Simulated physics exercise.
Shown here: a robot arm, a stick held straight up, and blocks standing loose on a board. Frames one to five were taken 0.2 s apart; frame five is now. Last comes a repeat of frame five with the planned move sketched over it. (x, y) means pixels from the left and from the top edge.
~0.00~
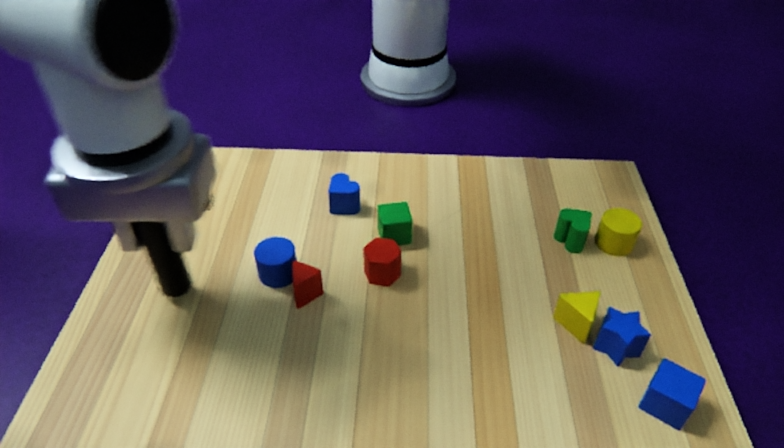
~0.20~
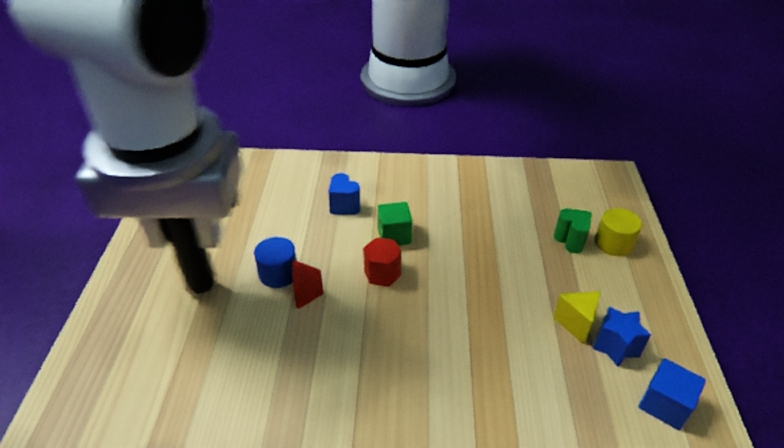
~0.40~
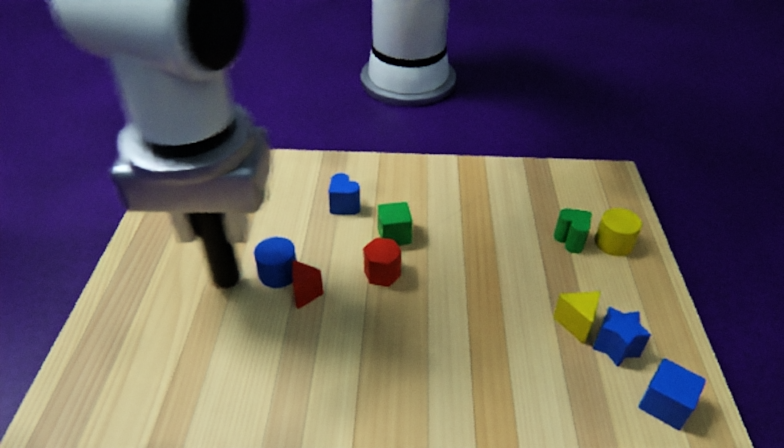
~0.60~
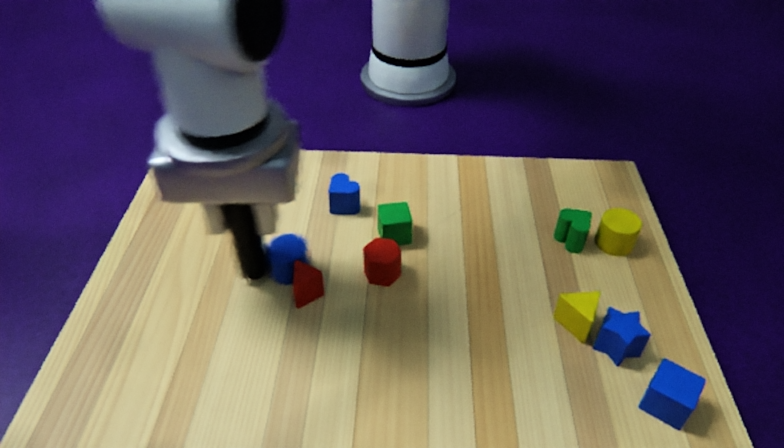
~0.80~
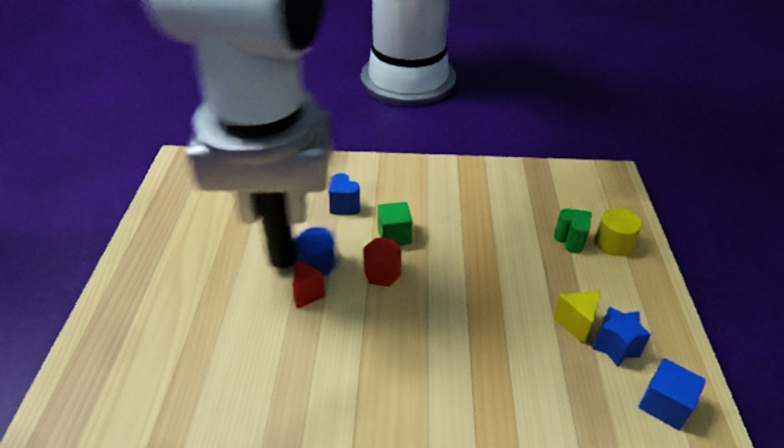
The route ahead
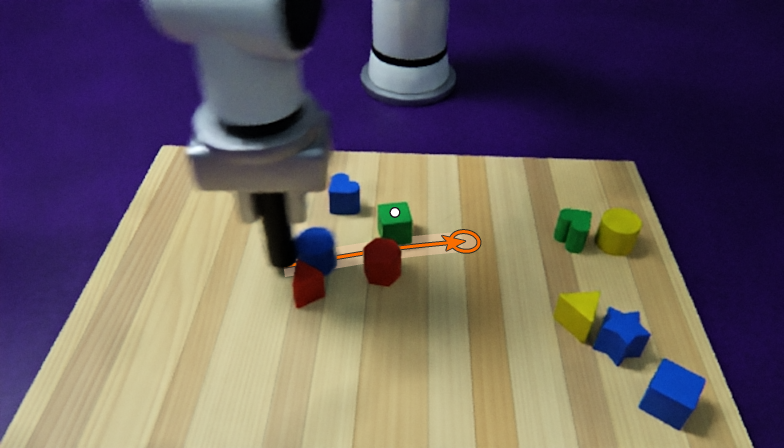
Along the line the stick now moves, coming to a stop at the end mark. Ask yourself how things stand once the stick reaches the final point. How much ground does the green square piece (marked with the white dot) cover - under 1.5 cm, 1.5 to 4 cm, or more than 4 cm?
The shift is from 1.5 to 4 cm.
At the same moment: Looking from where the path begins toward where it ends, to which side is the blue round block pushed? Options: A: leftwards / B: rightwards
B (rightwards)
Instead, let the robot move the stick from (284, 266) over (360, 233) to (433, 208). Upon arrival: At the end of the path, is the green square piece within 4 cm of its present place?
Yes, that is how it ends up.
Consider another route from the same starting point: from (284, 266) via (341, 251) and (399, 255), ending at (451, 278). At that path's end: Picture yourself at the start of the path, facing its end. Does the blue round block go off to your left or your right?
Taking start-to-end as forward, the block's sideways shift goes to the right.
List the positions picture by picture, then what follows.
In the first picture, tip of the stick at (177, 286), middles of tops, red three-sided block at (303, 272), blue round block at (274, 250), red hexagonal block at (382, 250), green square piece at (395, 212).
In the second picture, stick at (201, 283), nothing pushed.
In the third picture, stick at (227, 278), nothing pushed.
In the fourth picture, stick at (254, 269), blue round block at (287, 247).
In the fifth picture, stick at (282, 259), red three-sided block at (305, 272), blue round block at (315, 240), red hexagonal block at (382, 250), green square piece at (395, 212).
The line goes from (284, 266) over (376, 251) to (465, 241); the dot is on the green square piece.
What follows on the original path. One third of the way, stick at (347, 248); blue round block at (381, 234); red hexagonal block at (404, 256), turned 25° clockwise; green square piece at (400, 211), turned 20° anticlockwise.
Two thirds of the way, stick at (407, 239); blue round block at (438, 236); red hexagonal block at (417, 262), turned 55° clockwise; green square piece at (414, 205), turned 65° anticlockwise.
At the end, stick at (466, 234); red three-sided block unmoved; blue round block at (469, 243); red hexagonal block at (417, 262), turned 55° clockwise; green square piece at (417, 202), turned 85° anticlockwise.
